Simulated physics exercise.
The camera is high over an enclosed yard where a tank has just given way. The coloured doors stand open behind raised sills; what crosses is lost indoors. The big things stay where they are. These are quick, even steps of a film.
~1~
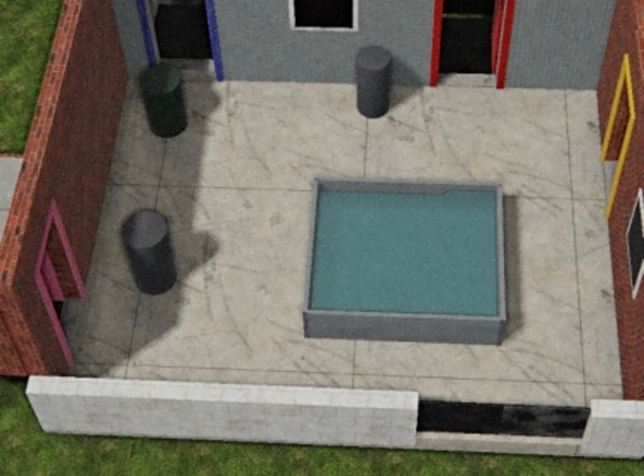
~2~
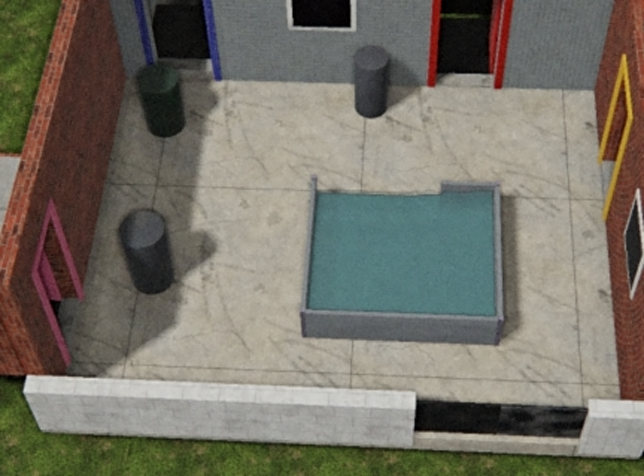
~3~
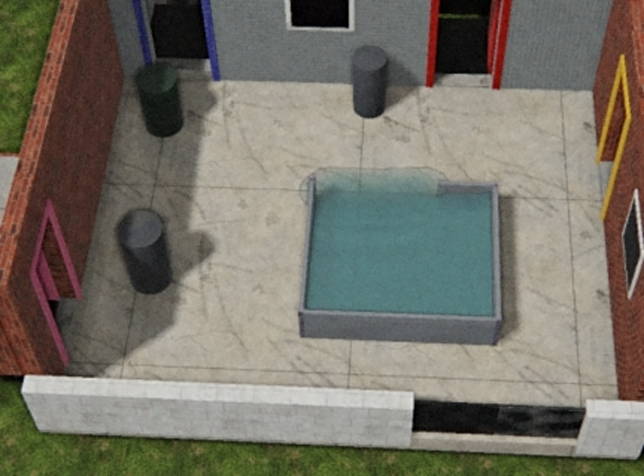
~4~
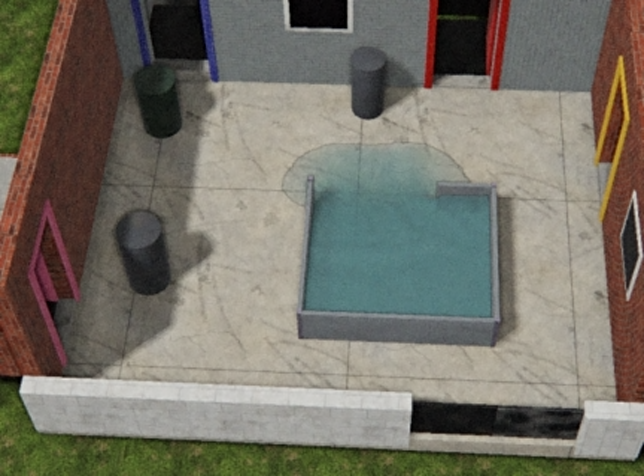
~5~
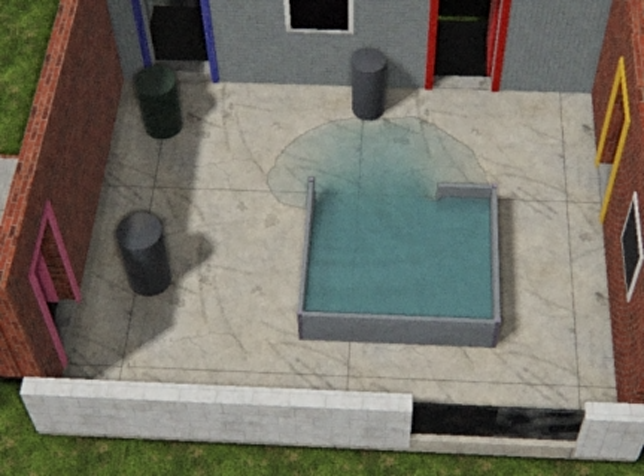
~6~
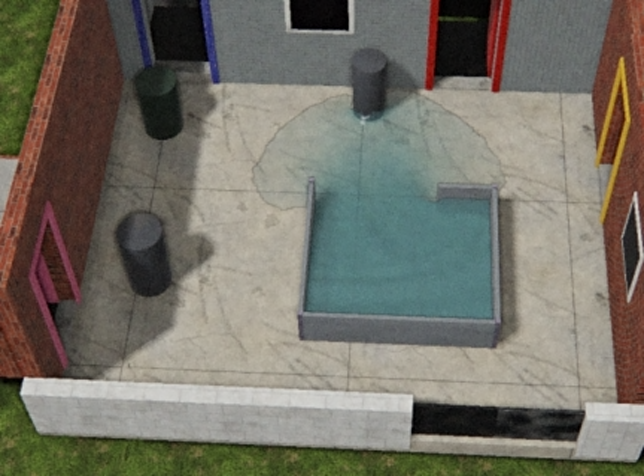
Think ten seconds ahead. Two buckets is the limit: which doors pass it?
One by one: The red door takes more than that; the pink door stays under that; the blue door stays under that; the yellow door stays under that.
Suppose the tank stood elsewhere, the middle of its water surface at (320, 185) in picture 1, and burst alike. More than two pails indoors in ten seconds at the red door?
Then: Red door stays under.
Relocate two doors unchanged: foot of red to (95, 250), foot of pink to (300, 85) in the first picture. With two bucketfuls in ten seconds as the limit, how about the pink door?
One by one: Pink is over.
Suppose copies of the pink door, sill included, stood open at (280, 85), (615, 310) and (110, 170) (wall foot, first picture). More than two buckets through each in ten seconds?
One after the other: Takes more, is under, holds.
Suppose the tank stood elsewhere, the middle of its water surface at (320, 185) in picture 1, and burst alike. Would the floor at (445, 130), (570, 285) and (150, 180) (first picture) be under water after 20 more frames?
One after the other: Wet, dry, awash.
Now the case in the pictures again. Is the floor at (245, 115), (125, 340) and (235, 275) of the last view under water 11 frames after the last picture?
As listed: Under water, free of water, free of water.
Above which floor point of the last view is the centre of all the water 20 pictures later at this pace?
Around (355, 190).
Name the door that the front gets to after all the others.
I say the pink-painted one.
A moment on, water covers 20 % of the floor; the red door under two buckets in, the pink door not reached, the blue door not reached, the yellow door not reached.
Next, water covers 25 % of the floor; the red door over two buckets in, the pink door not reached, the blue door wet at the sill, nothing in, the yellow door not reached.
Then, water covers 40 % of the floor; the red door far over two buckets in, the pink door not reached, the blue door wet at the sill, nothing in, the yellow door wet at the sill, nothing in.
Later, water covers 80 % of the floor; the red door far over two buckets in, the pink door under two buckets in, the blue door under two buckets in, the yellow door wet at the sill, nothing in.
In the end, water covers 95 % of the floor; the red door far over two buckets in, the pink door under two buckets in, the blue door under two buckets in, the yellow door wet at the sill, nothing in.
